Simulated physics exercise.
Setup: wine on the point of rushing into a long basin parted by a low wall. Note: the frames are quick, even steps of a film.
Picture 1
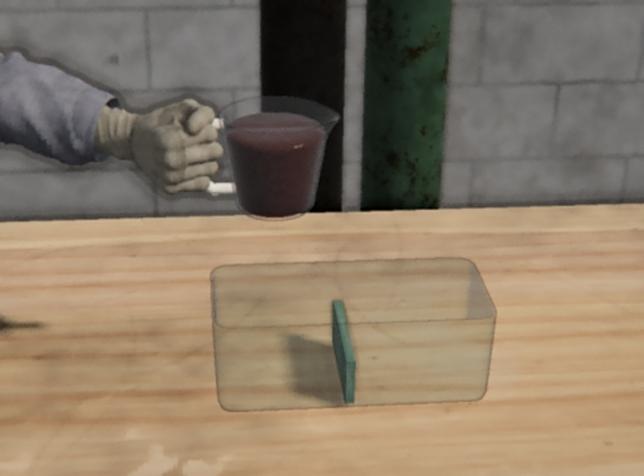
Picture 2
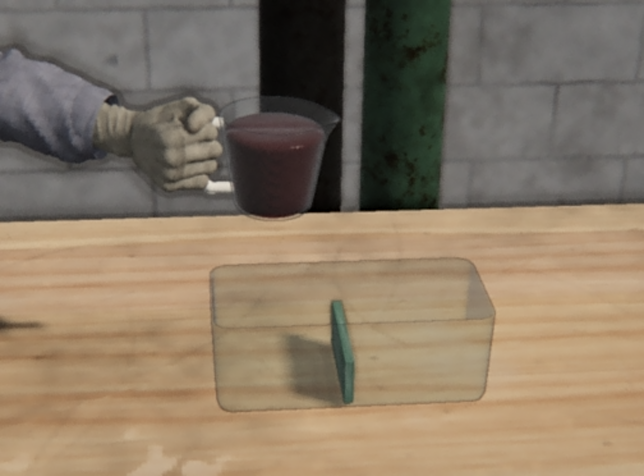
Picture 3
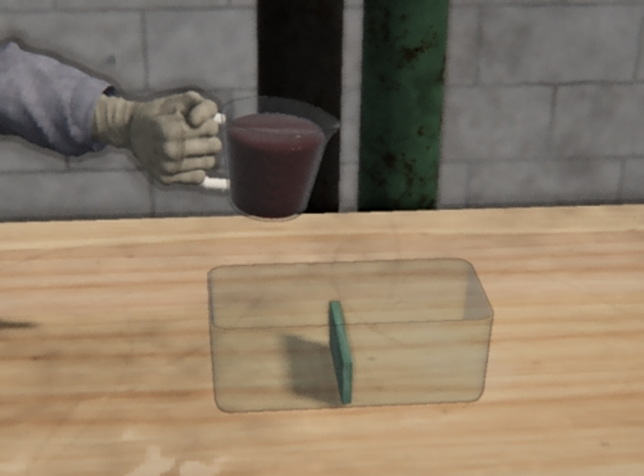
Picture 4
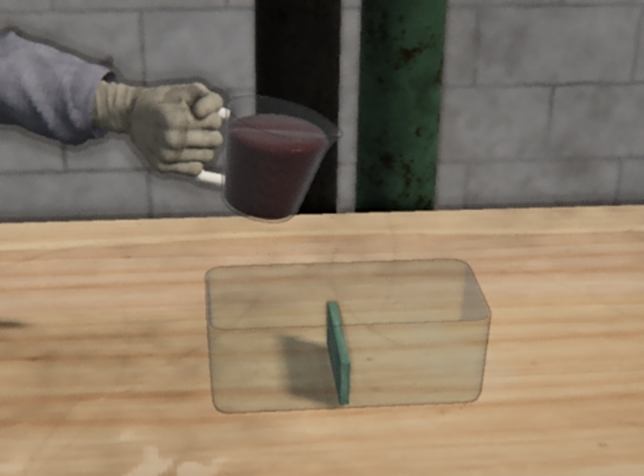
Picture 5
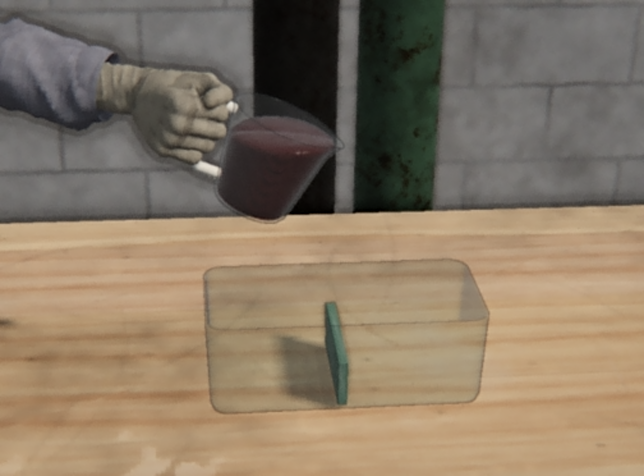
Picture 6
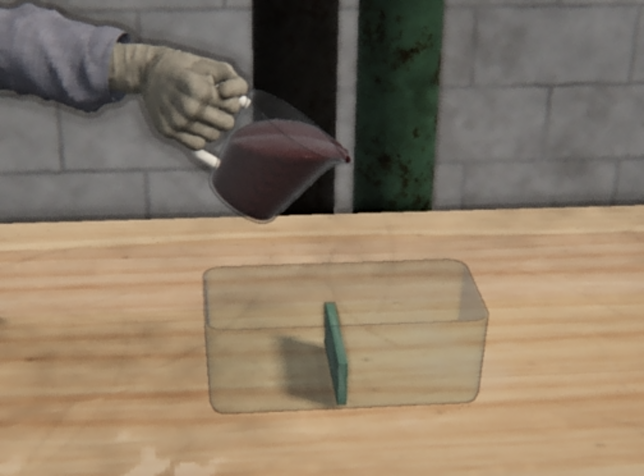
Above a wooden table by a grey block wall, a gloved hand at the left holds a clear jug of dark red liquid, nearly upright, over a long clear basin with a low green divider. The hand steadily tilts the jug rightward until the liquid reaches its spout.
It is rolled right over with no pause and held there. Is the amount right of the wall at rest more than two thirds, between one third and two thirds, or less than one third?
It is more than two thirds.
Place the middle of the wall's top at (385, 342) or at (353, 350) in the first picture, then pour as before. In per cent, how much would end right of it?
Note - case one near 40 %, case two near 80 %.
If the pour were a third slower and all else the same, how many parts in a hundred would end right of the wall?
About 95 per cent.
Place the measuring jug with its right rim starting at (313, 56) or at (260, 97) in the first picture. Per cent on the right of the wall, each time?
Close to 85 % for the first start and close to 10 % for the second.
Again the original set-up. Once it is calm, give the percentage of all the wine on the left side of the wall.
It is close to 5 per cent.
A moment on, the measuring jug is tipped right over and 40 per cent is still to pour, 0 is left of the wall and 25 right of it.
Next, the measuring jug is tipped right over and 4 per cent is still to pour, 2 is left of the wall and 82 right of it.
Then the measuring jug is tipped right over and 0 per cent is still to pour, 4 is left of the wall and 92 right of it.
Later the measuring jug is tipped right over and 0 per cent is still to pour, 4 is left of the wall and 92 right of it.
At rest 4 per cent lies left of the wall, 92 right of it and 3 outside.
